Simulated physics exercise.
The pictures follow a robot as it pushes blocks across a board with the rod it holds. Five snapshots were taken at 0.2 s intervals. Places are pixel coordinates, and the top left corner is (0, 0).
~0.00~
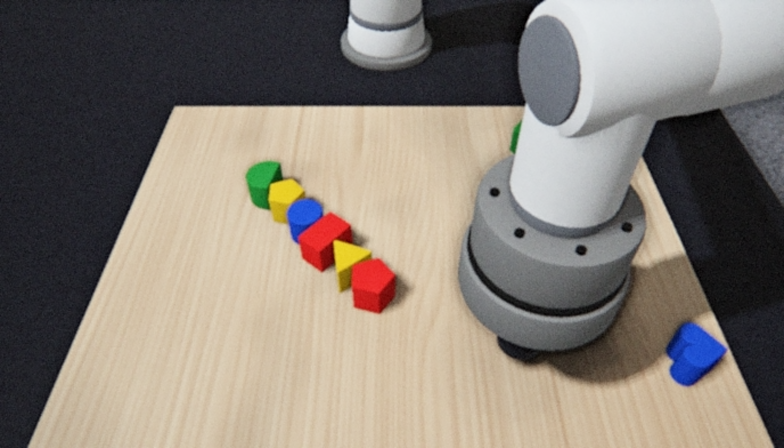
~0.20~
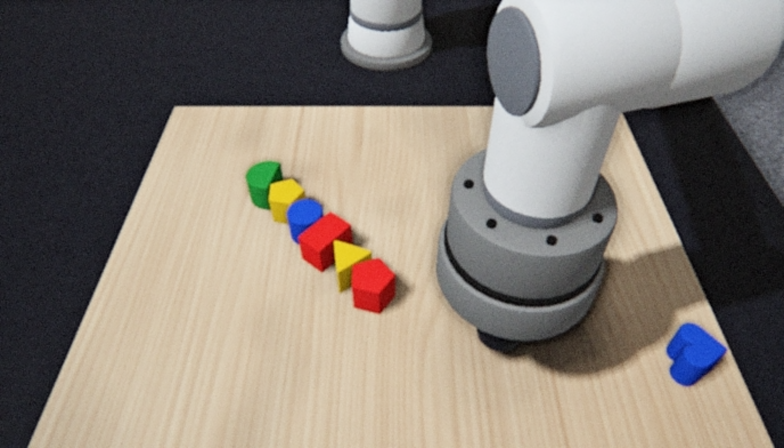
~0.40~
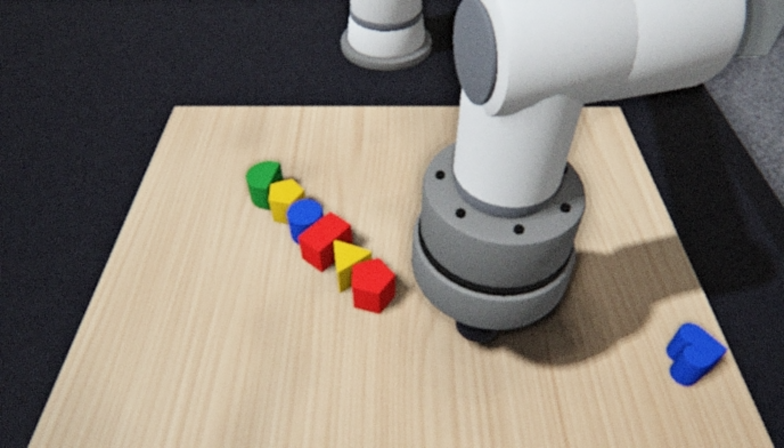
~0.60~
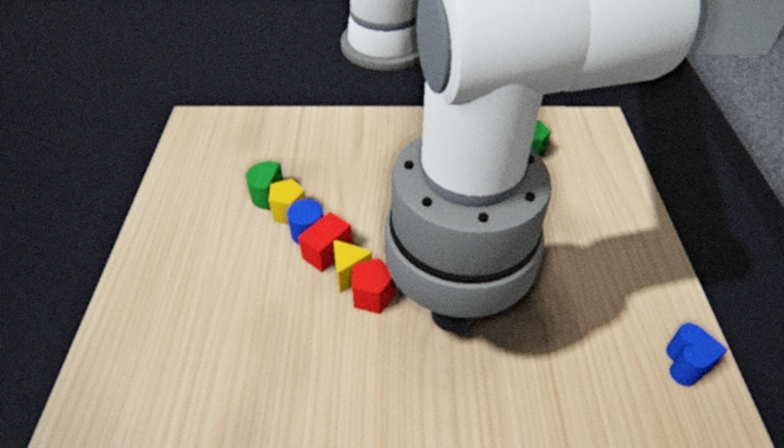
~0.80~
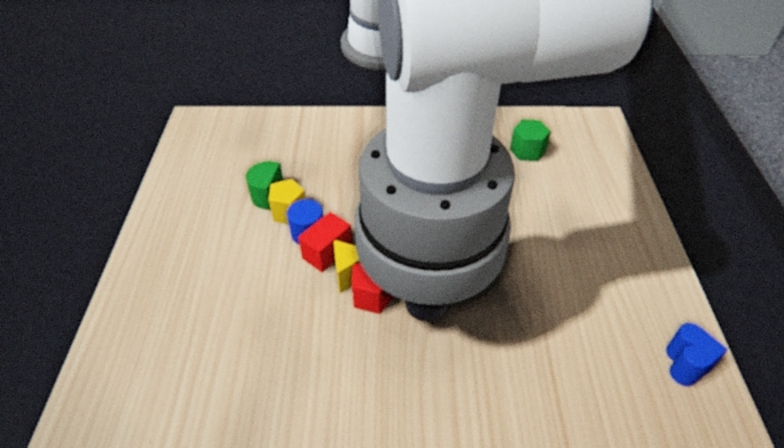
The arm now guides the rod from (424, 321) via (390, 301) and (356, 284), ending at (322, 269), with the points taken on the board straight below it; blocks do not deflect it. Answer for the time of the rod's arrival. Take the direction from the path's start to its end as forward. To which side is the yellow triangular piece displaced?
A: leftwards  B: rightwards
A: Leftwards.
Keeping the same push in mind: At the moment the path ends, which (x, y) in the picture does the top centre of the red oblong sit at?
I think it will end close to (306, 222).
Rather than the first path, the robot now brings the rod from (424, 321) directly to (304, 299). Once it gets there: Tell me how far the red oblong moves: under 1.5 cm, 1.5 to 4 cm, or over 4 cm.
From 1.5 to 4 cm.
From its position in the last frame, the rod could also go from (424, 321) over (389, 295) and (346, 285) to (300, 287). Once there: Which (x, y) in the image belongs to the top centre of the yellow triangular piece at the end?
I'd say the yellow triangular piece ends with its top centre at (241, 239).
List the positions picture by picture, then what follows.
Rod tip (518, 342); block tops, yellow pentagon (285, 191); blue cylinder (305, 211); red oblong (325, 230); yellow triangular piece (348, 254); red pentagon (372, 274), in the first picture.
Rod (498, 334); blocks unchanged, in the second picture.
Rod (476, 326); blocks unchanged, in the third picture.
Rod (452, 316); blocks unchanged, in the fourth picture.
Rod (426, 306); yellow pentagon (285, 191); blue cylinder (305, 211); red oblong (325, 230); yellow triangular piece (348, 254); red pentagon partly hidden, in the fifth picture.
What follows on the original path. One third of the way, rod (389, 285); yellow pentagon (281, 186), turned 15° clockwise; blue cylinder (299, 205); red oblong (316, 224), turned 30° clockwise; yellow triangular piece (330, 250); red pentagon (352, 268), turned 15° anticlockwise.
Two thirds of the way, rod (354, 268); yellow pentagon (280, 182), turned 15° clockwise; blue cylinder (297, 201); red oblong (308, 224), turned 50° clockwise; yellow triangular piece (287, 246), turned 15° anticlockwise; red pentagon (315, 256), turned 30° anticlockwise.
At the end, rod (319, 253); yellow pentagon (280, 181); blue cylinder (297, 199); red oblong (306, 222), turned 45° clockwise; yellow triangular piece (251, 242), turned 25° anticlockwise; red pentagon (280, 249), turned 45° anticlockwise.
